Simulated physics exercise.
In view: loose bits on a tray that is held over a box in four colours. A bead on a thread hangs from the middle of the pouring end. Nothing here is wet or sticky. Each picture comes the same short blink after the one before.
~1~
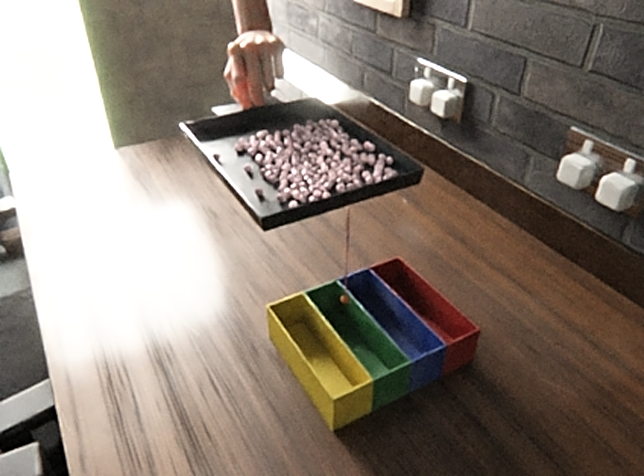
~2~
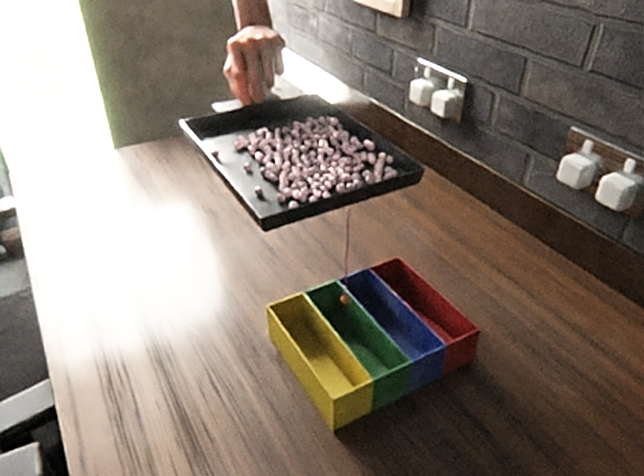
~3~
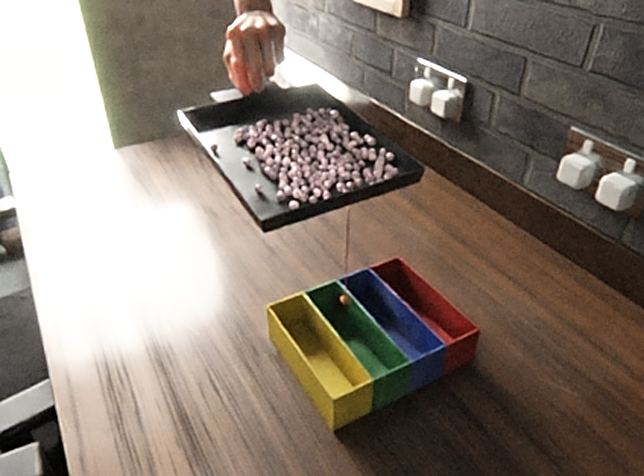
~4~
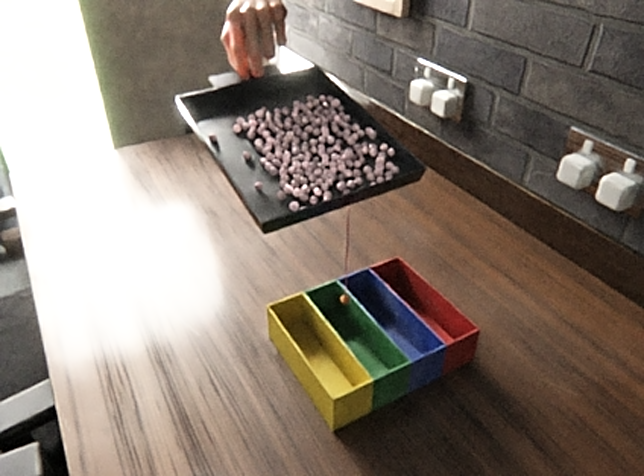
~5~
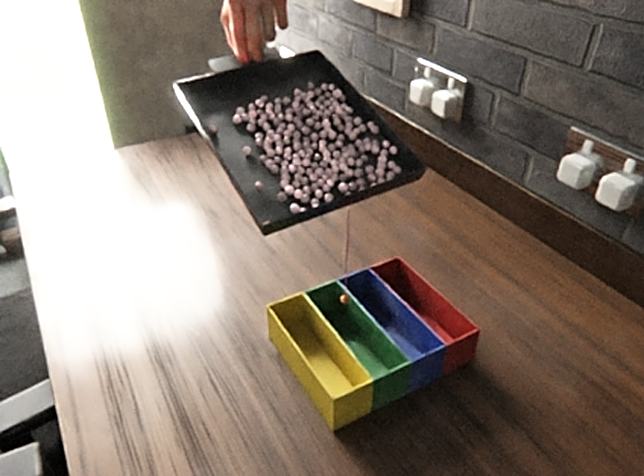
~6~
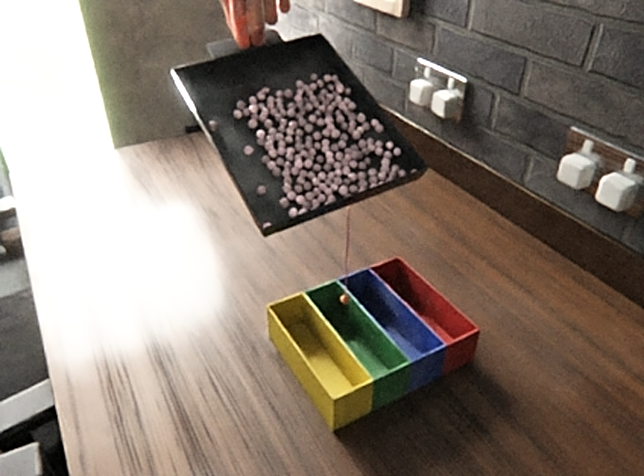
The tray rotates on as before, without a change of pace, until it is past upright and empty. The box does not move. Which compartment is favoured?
It favours the yellow compartment.
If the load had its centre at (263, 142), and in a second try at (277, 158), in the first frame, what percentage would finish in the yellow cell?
About 40 and 30 per cent.
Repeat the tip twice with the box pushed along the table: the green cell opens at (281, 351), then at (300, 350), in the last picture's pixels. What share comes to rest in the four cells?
First some 90, then 90 per cent.
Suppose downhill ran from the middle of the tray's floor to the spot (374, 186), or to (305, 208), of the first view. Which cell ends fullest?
At the first place the red cell, at the second that yellow cell.
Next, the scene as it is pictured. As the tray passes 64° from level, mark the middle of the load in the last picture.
At about (330, 181).
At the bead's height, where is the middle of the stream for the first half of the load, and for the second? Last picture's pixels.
Early half (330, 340), late half (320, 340).
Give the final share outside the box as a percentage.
Close to 40 per cent.
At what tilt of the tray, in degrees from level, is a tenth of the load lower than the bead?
Near 90 degrees.
Soon after the last picture, tray tipped steeply; nearly all on the tray; a stray few falling or outside the box.
A little later, tray tipped past a quarter turn; about a quarter on the tray; a small part in the yellow cell; a small part in the green cell; a small part in the blue cell; a stray few in the red cell; about half falling or outside the box.
Later still, tray tipped past a quarter turn; about a third in the yellow cell; about a quarter in the green cell; a small part in the blue cell; a stray few in the red cell; about a third falling or outside the box.
By the end, tray tipped past a quarter turn; about a third in the yellow cell; about a quarter in the green cell; a small part in the blue cell; a stray few in the red cell; about a third outside the box.
